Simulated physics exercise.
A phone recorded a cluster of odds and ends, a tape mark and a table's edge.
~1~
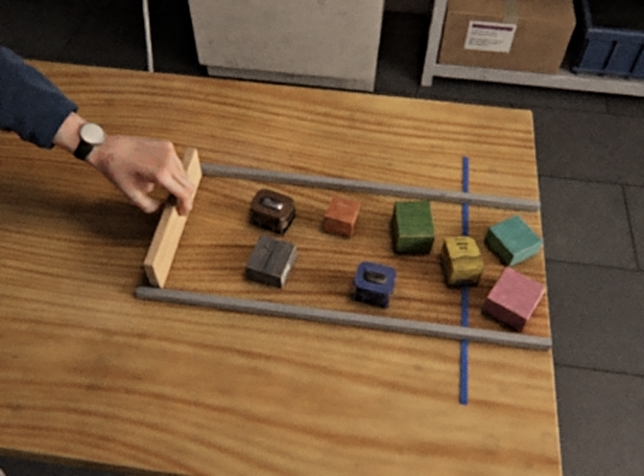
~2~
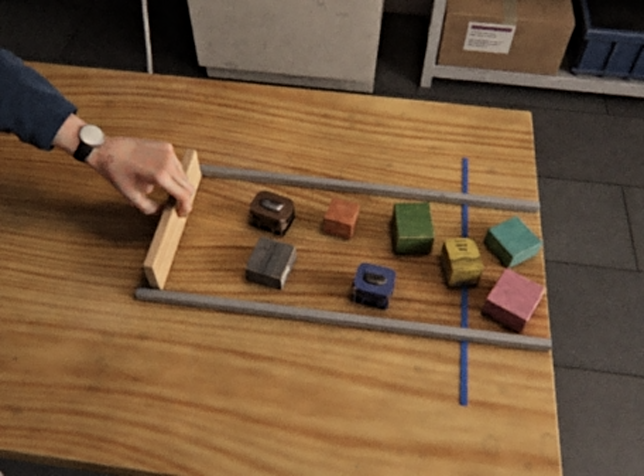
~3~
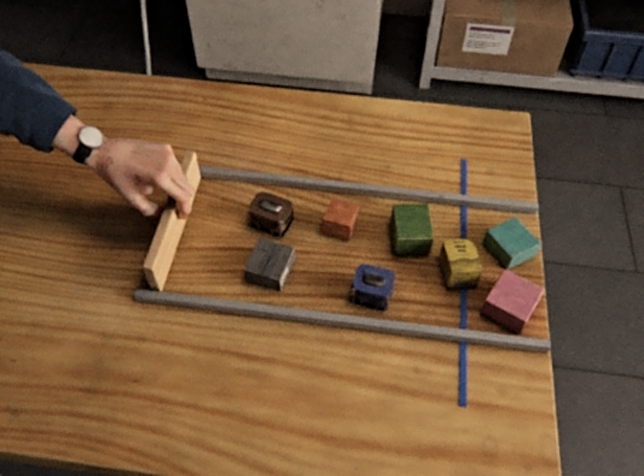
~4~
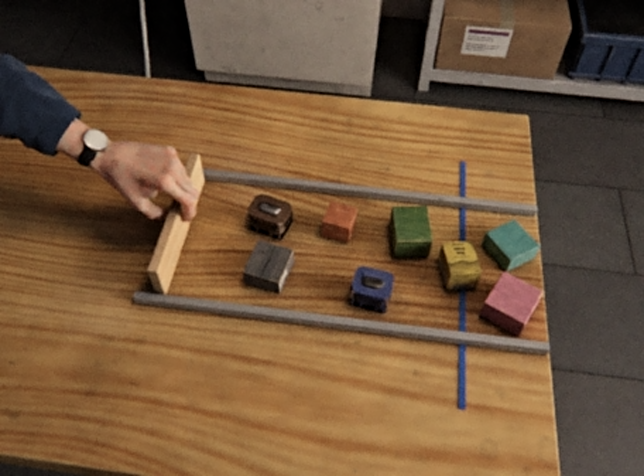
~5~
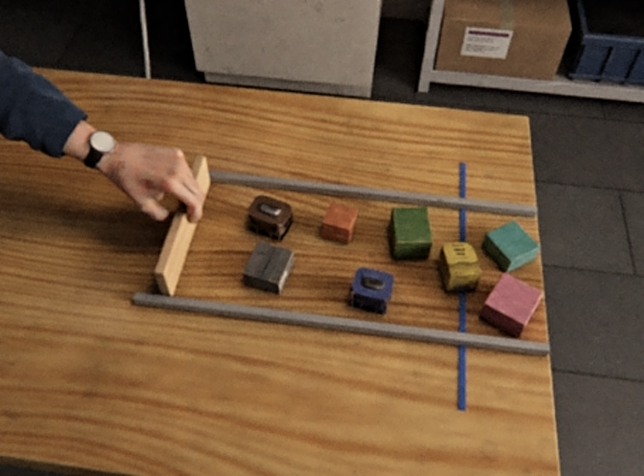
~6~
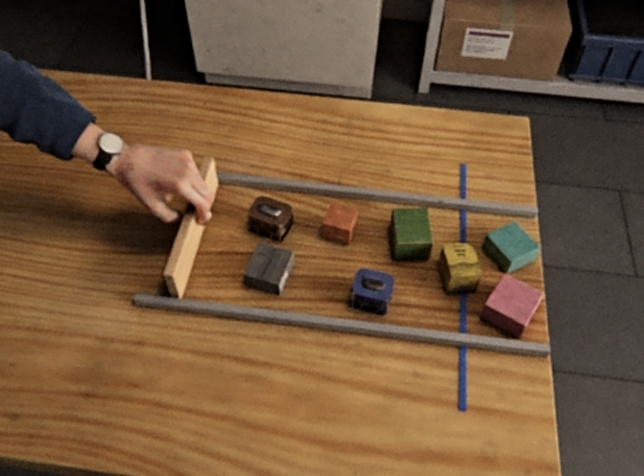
A wooden board held by a hand stayed nearly still at first, then slid a little to the right between two gray rails, while the colored blocks and small cases ahead sat unmoved.
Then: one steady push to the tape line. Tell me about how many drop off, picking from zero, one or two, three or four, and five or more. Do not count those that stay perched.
The count that falls off is between three and four.
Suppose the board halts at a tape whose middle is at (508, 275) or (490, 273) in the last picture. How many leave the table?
So that's 6 for the first and 5 for the second.
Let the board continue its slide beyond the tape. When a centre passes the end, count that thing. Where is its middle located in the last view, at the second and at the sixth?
I'd put the first at about (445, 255) and the next at about (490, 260).
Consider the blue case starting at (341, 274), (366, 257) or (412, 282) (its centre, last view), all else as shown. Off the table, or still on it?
One after another: It is safe, then is safe, then is safe.
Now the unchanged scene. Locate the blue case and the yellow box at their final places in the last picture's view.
Going in order, first (525, 314) and next (524, 271).
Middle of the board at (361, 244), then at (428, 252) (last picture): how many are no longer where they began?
That makes 6 at the first spot and 8 at the second.
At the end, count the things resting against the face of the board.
At rest, 2 are in contact.
Soon after, none off yet; turquoise block at rest near (511, 247); pink block at rest near (512, 305); yellow box at rest near (460, 267).
Then, none off yet; turquoise block at rest near (511, 247); pink block at rest near (512, 305); yellow box moved a little near (478, 272).
Further on, none off yet; turquoise block moved about its own width near (548, 250); pink block moved a little near (534, 312); yellow box moved about its own width near (503, 272).
At rest, the number that fall off is three or four; fallen, green block, pink block and turquoise block.
